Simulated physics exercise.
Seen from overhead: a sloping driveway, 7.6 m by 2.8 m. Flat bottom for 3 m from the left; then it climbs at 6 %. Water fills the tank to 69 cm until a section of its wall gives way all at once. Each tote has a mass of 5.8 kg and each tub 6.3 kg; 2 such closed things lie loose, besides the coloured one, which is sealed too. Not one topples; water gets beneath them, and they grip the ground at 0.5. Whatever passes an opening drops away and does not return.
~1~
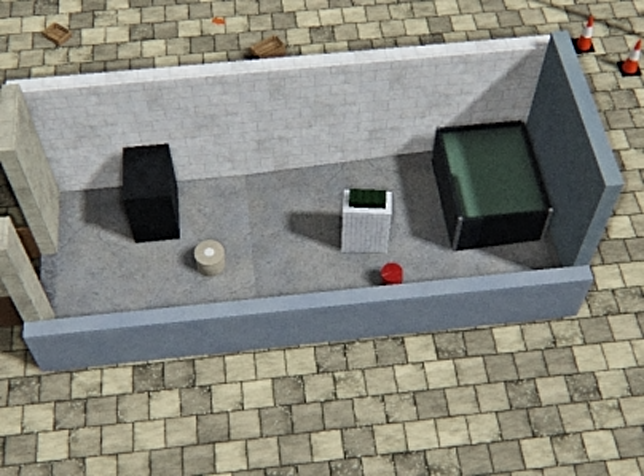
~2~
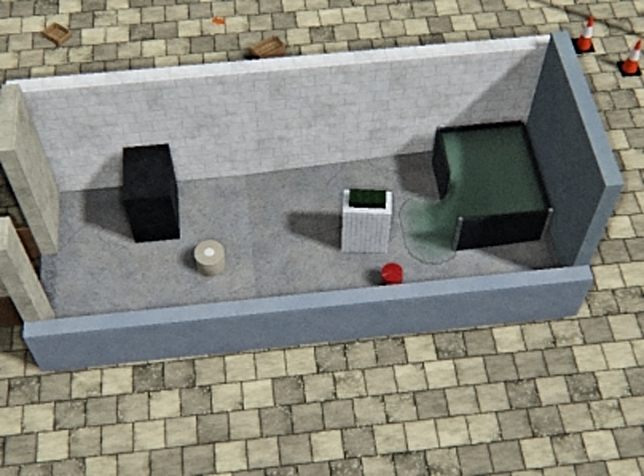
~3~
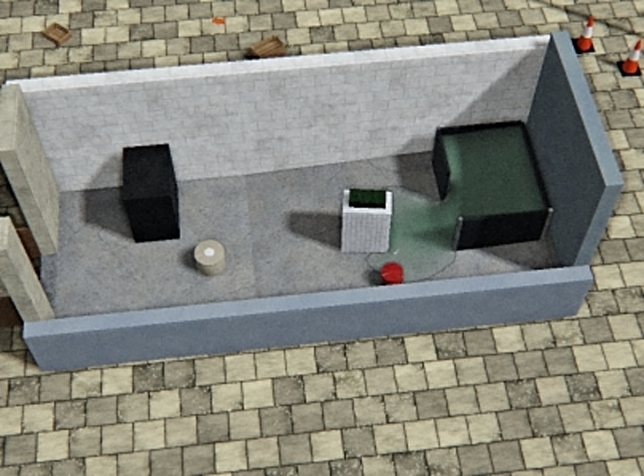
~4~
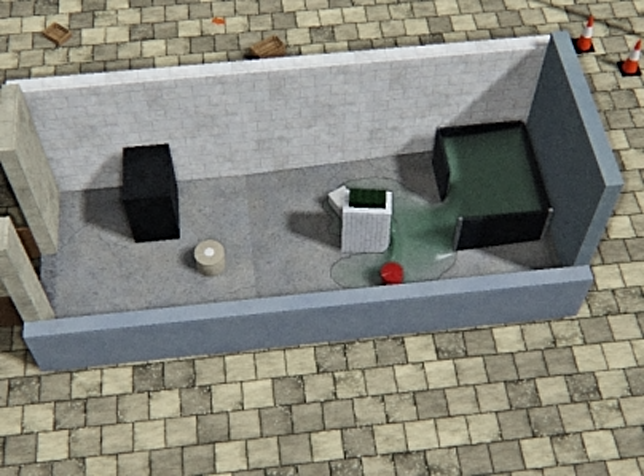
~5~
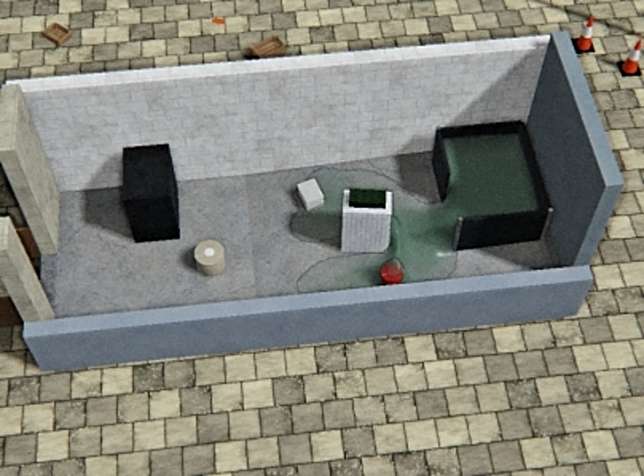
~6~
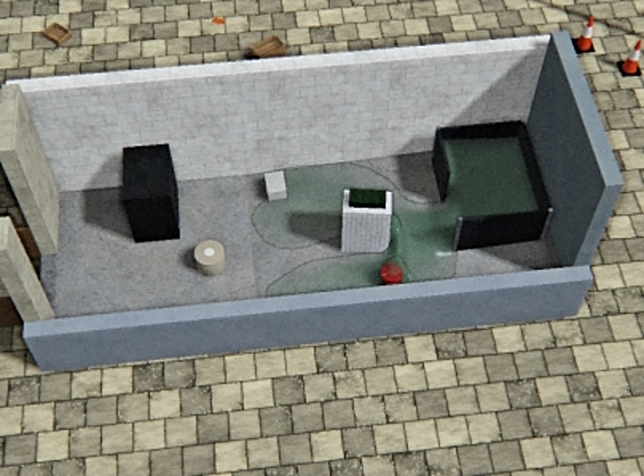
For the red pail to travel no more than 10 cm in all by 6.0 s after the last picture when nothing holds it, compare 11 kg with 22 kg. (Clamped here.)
I expect that neither load is enough.
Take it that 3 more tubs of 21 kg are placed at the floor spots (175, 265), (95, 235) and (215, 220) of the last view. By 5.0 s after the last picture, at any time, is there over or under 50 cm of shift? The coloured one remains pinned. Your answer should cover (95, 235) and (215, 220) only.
Within, then within.
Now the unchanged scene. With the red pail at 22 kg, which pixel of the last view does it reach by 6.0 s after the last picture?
About (161, 286).
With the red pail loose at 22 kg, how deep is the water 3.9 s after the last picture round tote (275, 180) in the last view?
Depth: Near 11 cm.
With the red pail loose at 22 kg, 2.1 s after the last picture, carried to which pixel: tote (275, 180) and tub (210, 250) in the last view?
About (184, 176) for the first and (96, 244) for the second.
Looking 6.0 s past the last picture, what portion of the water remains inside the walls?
Still held: Near 80 %.
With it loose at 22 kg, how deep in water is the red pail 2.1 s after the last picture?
Around 9 cm.
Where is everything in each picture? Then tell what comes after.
In the first frame, the red pail at (393, 272) rests on the ground; 2.2 m2 under water; 0 of 3 have shifted.
In the second frame, the red pail at (393, 272) rests on the ground; 3.0 m2 under water; 0 of 3 have shifted.
In the third frame, the red pail at (393, 272), on the bottom; water covers 3.9 m2; 1 of 3 have shifted.
In the fourth frame, the red pail at (393, 272) rests on the ground; 4.9 m2 under water; 1 of 3 have shifted.
In the fifth frame, the red pail at (393, 272), on the bottom; 6.5 m2 under water; 1 of 3 have shifted.
In the sixth frame, the red pail at (393, 272), on the bottom; 8.0 m2 under water; 1 of 3 have shifted.
Then, 0.4 s after the last picture the red pail would be 138 cm from its start with 11 kg and 100 cm from its start with 22 kg; 17 cm of water round it then.
Then, 2.1 s after the last picture the red pail would be 485 cm from its start with 11 kg and 331 cm from its start with 22 kg; 9 cm of water round it then.
Then, 3.9 s after the last picture the red pail would be gone out with 11 kg and 344 cm from its start with 22 kg; 9 cm of water round it then.
Then, 6.0 s after the last picture the red pail would be gone out with 11 kg and 344 cm from its start with 22 kg; 7 cm of water round it then.
